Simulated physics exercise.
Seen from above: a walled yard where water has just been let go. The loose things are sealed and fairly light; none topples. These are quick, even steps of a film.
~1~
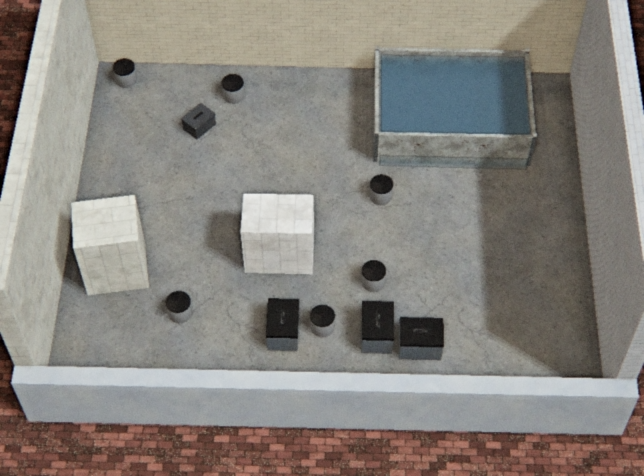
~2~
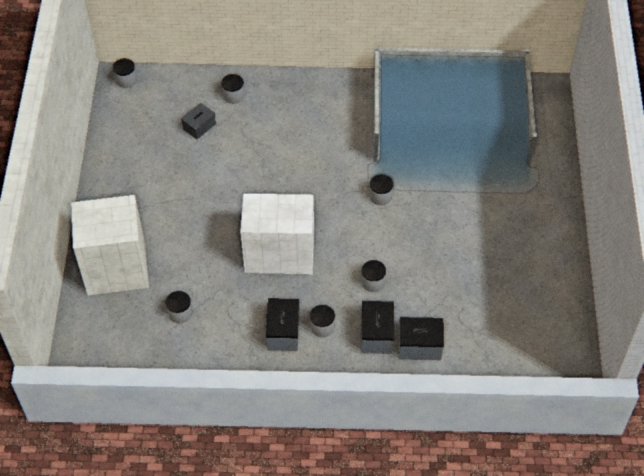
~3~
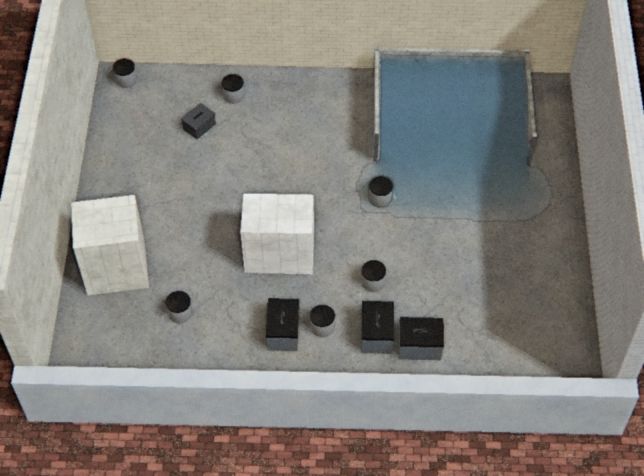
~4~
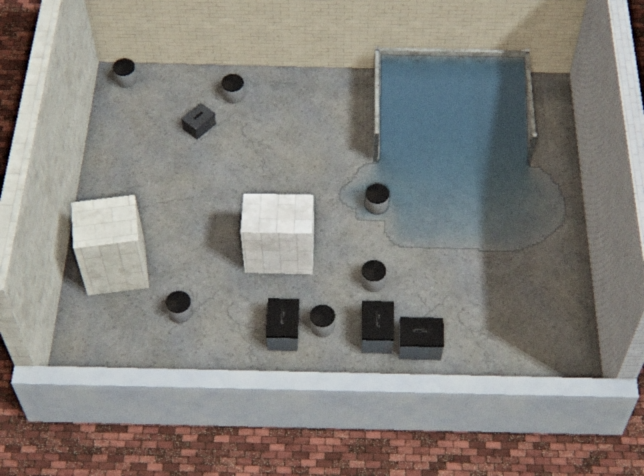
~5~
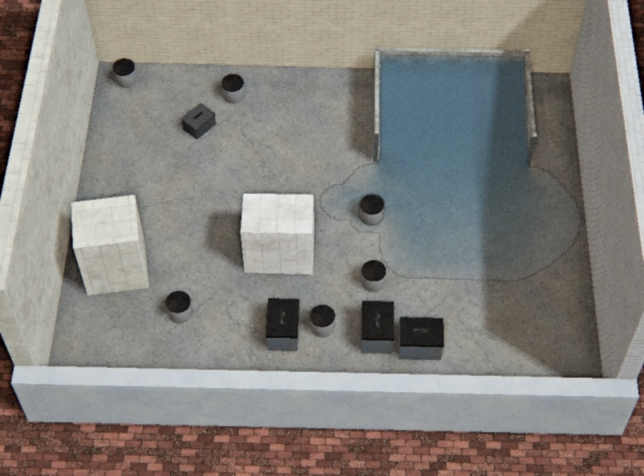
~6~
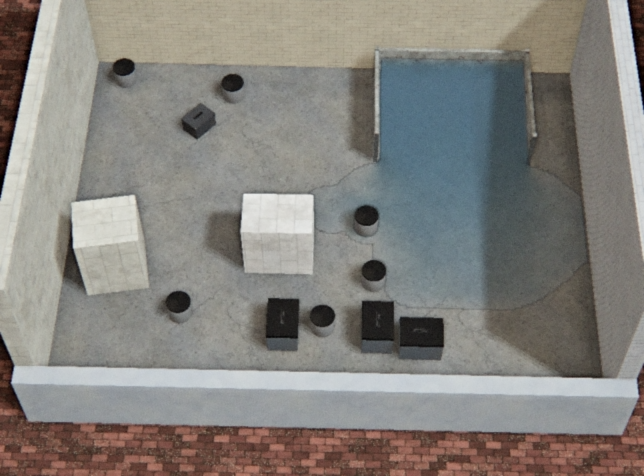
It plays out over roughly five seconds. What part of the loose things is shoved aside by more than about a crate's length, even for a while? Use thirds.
That comes to from one to two thirds.
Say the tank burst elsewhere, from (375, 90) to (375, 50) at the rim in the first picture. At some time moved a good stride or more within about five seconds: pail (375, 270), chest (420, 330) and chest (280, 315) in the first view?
One after the other: Not that far, short of that, no.
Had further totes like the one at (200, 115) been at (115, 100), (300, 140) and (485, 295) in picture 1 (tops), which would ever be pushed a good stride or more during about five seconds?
As listed: Less than that, less than that, that far or more.
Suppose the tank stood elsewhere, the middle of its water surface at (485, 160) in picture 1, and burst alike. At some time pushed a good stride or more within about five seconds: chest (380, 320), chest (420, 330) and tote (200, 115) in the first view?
One after the other: Moved that far, that far or more, short of that.
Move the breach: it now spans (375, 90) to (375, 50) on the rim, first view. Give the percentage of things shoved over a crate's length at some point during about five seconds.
Roughly 30 per cent.
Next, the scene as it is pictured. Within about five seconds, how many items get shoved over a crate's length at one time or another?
It comes to 6.
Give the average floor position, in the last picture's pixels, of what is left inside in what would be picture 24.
Roughly at (224, 265).
A moment on, 1 of 10 are well off their spots; 0 afloat.
Next, 4 of 10 are well off their spots; 4 afloat.
Later, 5 of 10 are well off their spots; 3 afloat.
In the end, 6 of 10 are well off their spots, and 6 have been at some point; 1 afloat.
